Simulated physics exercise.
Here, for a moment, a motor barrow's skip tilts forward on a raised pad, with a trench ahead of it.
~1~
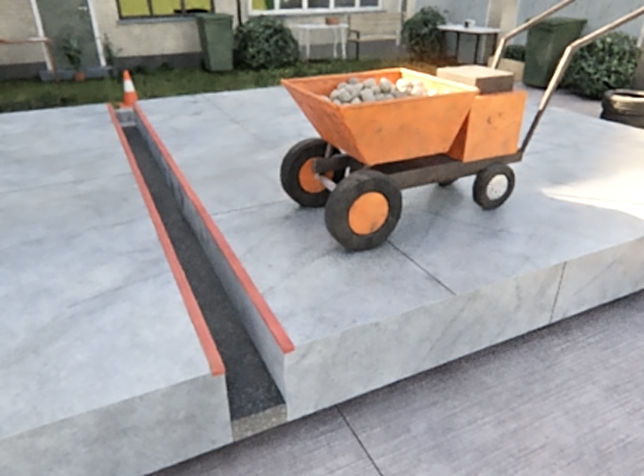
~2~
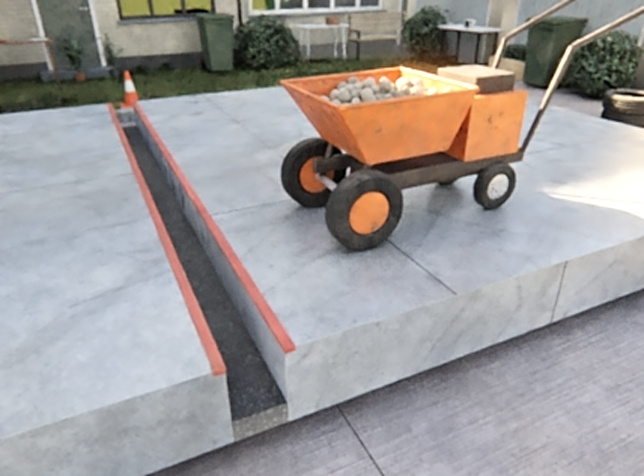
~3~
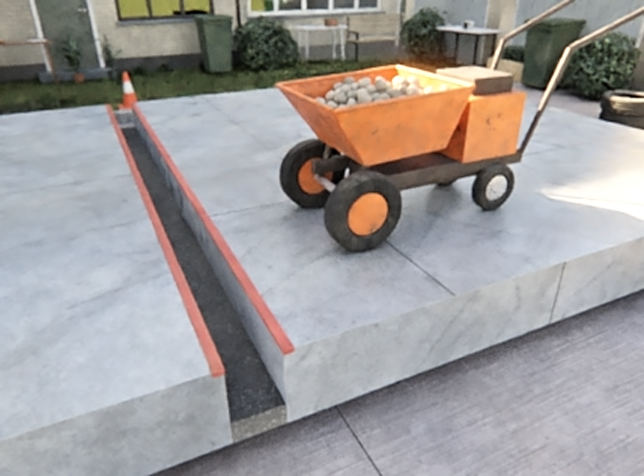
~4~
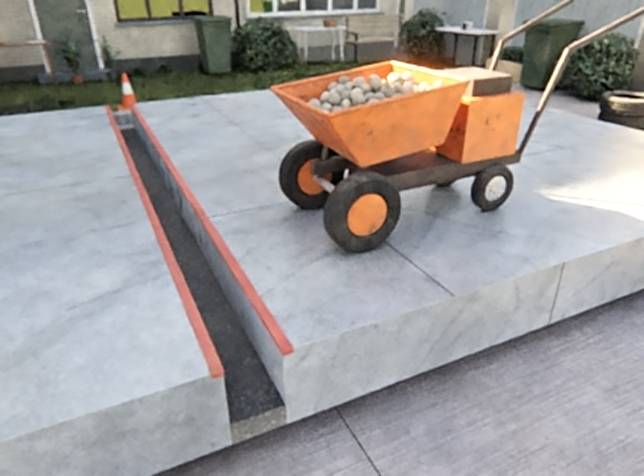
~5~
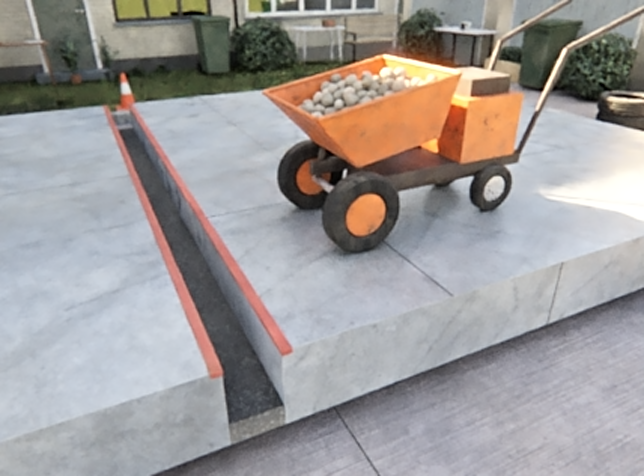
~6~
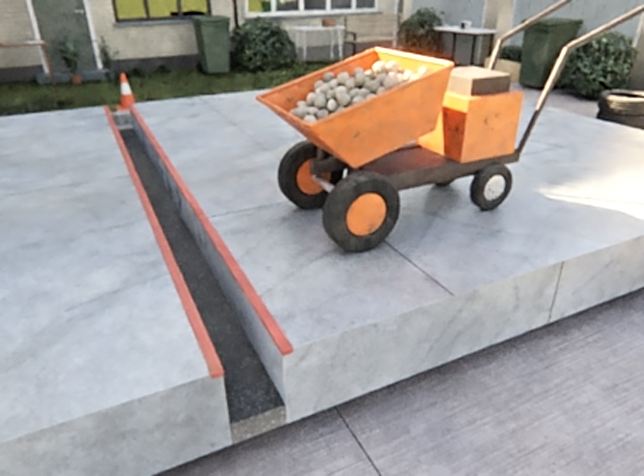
On a raised grey slab in a paved yard, seen from slightly above with a building, bins and bushes behind, daylight falls across the surface. An orange motor barrow with black tyres stands at right, its skip holding pale rounded pebbles, while a narrow red-edged trench and a small cone lie left. The skip starts level, then gradually tilts forward to the left, as the wheels and camera stay still.
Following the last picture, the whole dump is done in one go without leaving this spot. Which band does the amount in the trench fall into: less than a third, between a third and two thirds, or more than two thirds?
It falls into the band more than two thirds.
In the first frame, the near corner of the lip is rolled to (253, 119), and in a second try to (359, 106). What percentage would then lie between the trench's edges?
The first stopping place yields 0 % and the other yields 60 %.
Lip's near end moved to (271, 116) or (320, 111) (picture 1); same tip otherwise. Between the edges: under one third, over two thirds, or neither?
At the first stop the answer is under a third, and at the second it is above two thirds.
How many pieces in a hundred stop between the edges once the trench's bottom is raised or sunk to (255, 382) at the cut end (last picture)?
I'd say roughly 60 in a hundred.
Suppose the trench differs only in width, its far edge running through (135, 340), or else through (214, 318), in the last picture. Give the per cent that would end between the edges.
In order: Some 90 per cent, then some 60 per cent.
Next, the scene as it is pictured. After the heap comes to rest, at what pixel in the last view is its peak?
I'd mark the summit at roughly pixel (223, 243).
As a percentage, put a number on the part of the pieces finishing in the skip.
It is some 5 percent.
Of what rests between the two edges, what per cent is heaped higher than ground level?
10 in a hundred.
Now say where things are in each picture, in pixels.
The first picture shows lip of the skip at (339, 108), level; top of the load at (376, 93), river pebbles; first edge of the trench at (261, 303); far edge at (198, 320), the trench under half as wide as the skip, and about as deep as wide.
The second picture shows lip of the skip at (339, 109), level; top of the load at (393, 95).
The third picture shows lip of the skip at (333, 112), tipped barely; top of the load at (389, 94).
The fourth picture shows lip of the skip at (327, 116), tipped a little; top of the load at (384, 92).
The fifth picture shows lip of the skip at (318, 121), tipped a little; top of the load at (392, 90).
The sixth picture shows lip of the skip at (309, 127), tipped clearly; top of the load at (385, 85); first edge of the trench at (260, 305); far edge at (196, 323).
Soon after the last picture, skip tipped steeply; all in the skip.
A little later, skip tipped right over; most in the skip; a small part short of the trench; about a quarter in or heaped over the trench; a stray few falling.
Later still, skip tipped right over; a small part in the skip; a small part short of the trench; most in or heaped over the trench; a stray few beyond it.
At rest, skip tipped right over; a stray few in the skip; a small part short of the trench; most in or heaped over the trench; a stray few beyond it.
